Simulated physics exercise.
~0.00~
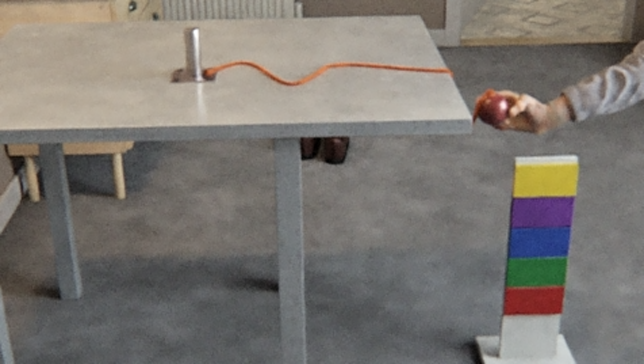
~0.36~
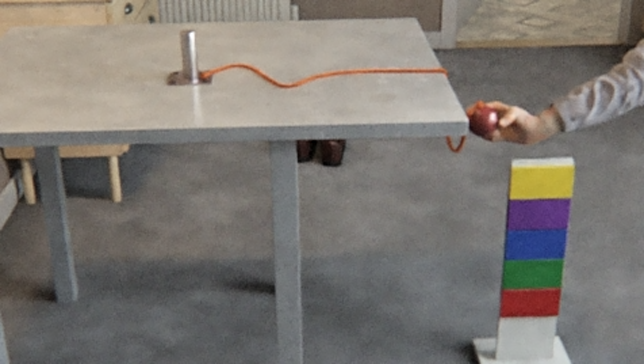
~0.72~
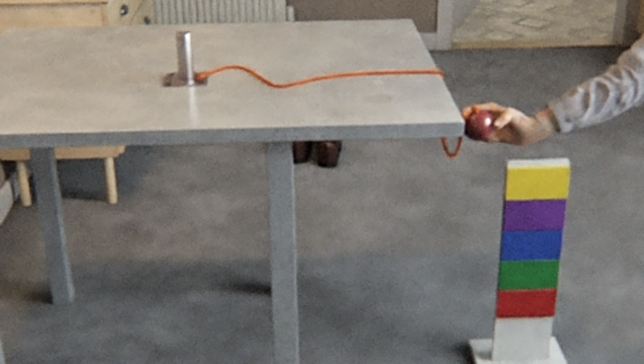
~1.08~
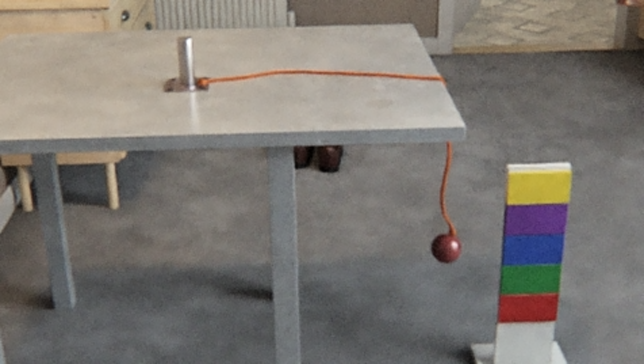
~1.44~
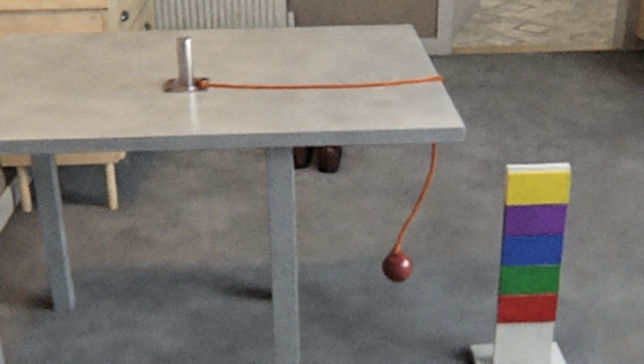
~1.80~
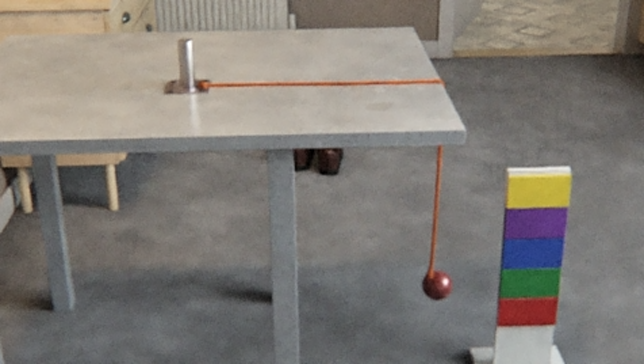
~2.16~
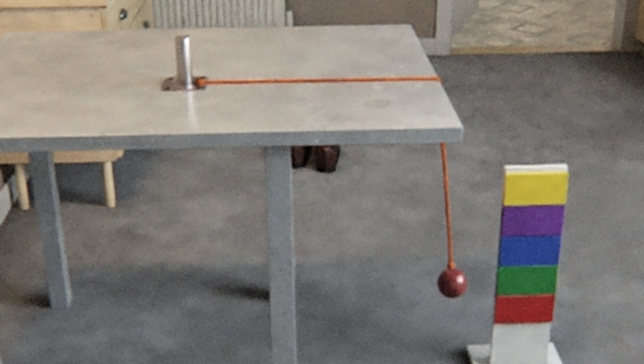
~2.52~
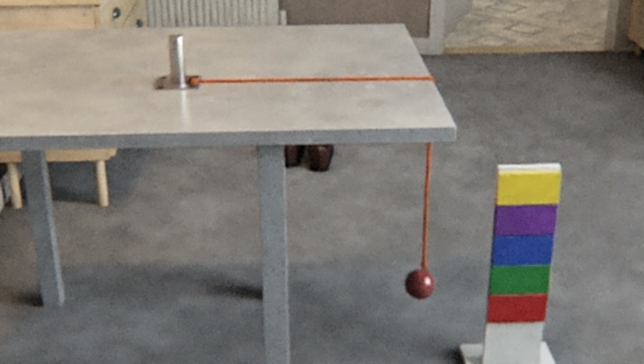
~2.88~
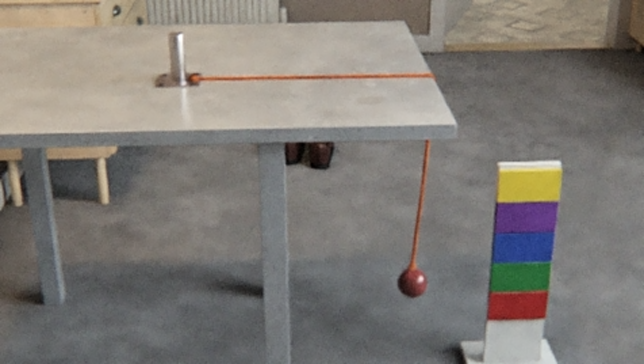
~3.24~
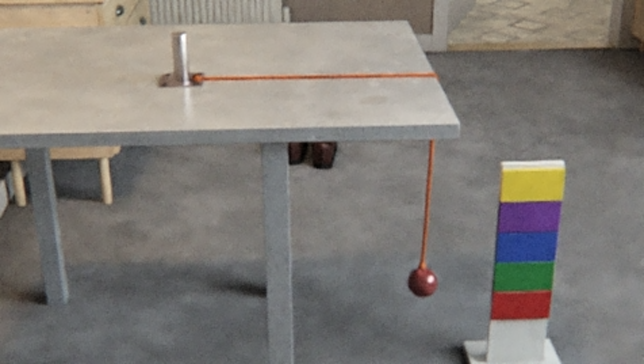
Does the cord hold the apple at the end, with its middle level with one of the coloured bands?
Yes, the cord holds it. The apple hangs below the table edge with its middle level with the green band.
